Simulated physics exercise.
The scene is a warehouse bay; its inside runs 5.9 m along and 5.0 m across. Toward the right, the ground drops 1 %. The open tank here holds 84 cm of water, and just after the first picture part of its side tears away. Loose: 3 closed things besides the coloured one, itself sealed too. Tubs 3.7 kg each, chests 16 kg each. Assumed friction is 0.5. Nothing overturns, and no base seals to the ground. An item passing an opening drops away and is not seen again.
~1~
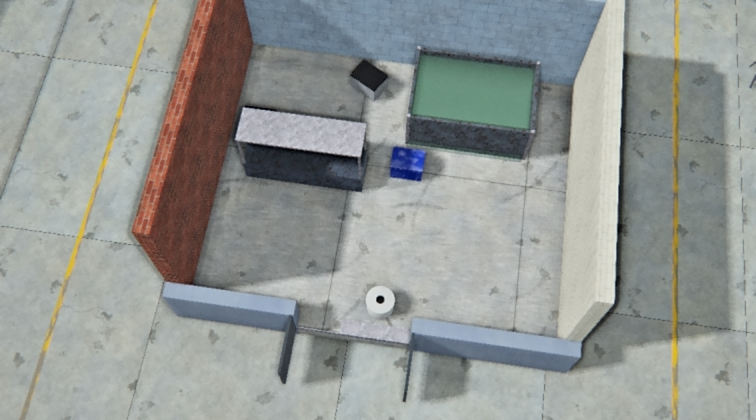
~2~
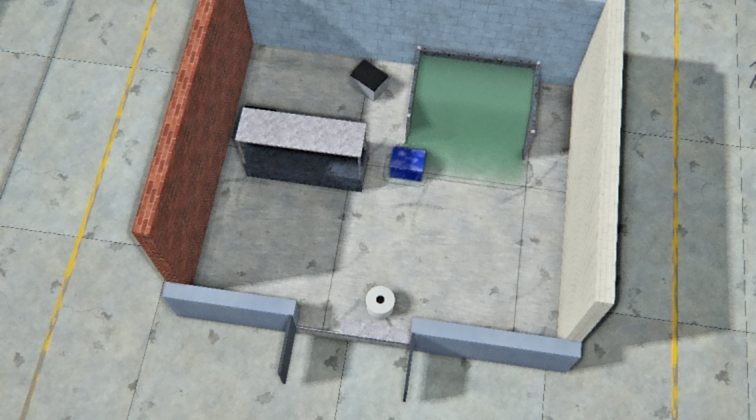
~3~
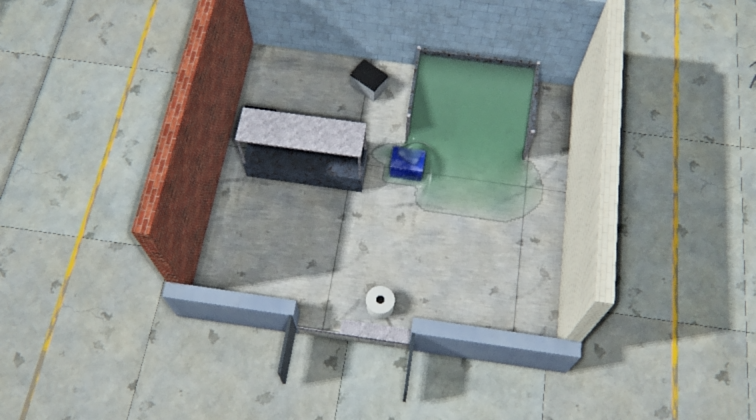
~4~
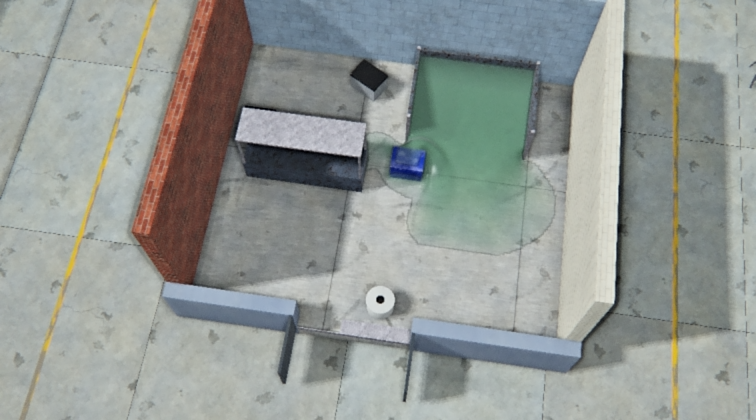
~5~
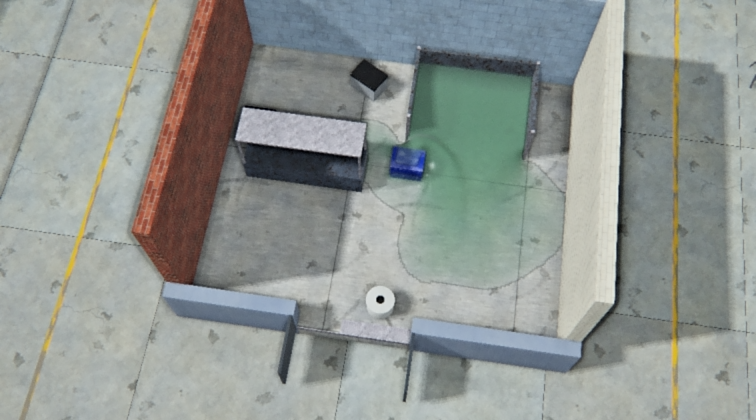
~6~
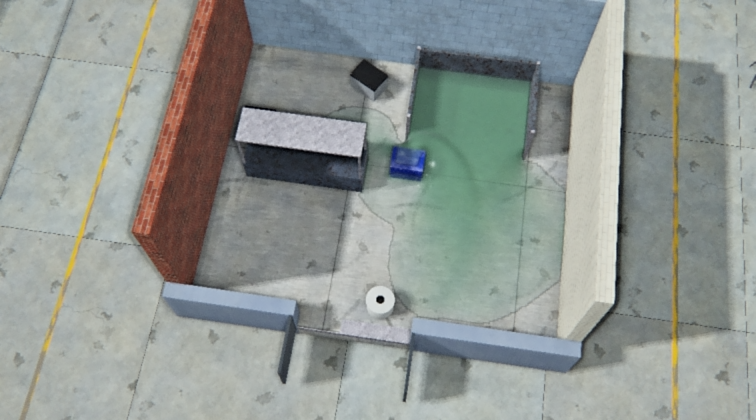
Green water pours from the open tank and spreads across the floor around the still blue chest.
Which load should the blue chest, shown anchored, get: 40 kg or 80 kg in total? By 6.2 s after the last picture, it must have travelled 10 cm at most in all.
It passes at no setting.
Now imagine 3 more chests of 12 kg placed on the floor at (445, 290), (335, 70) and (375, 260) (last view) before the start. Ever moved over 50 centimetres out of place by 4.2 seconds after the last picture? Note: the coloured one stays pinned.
Beyond the mark, within the mark, beyond the mark.
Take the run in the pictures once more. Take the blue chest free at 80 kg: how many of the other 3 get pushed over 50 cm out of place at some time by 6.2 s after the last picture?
I count 1 of them.
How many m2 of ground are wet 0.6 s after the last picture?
Some 17 m2.
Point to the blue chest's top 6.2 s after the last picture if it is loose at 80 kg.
Estimated position: About (377, 222).
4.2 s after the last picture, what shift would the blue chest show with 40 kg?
Roughly 300 cm.
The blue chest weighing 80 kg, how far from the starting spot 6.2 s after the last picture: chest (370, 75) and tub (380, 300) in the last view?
Respectively, 10 cm and gone out.
Then, 0.6 s after the last picture the blue chest would be 184 cm from its start with 40 kg and 107 cm from its start with 80 kg; 12 cm of water round it then.
Then, 2.3 s after the last picture the blue chest would be 286 cm from its start with 40 kg and 127 cm from its start with 80 kg; 4 cm of water round it then.
Then, 4.2 s after the last picture the blue chest would be 286 cm from its start with 40 kg and 127 cm from its start with 80 kg; 4 cm of water round it then.
Then, 6.2 s after the last picture the blue chest would be 286 cm from its start with 40 kg and 127 cm from its start with 80 kg; 3 cm of water round it then.
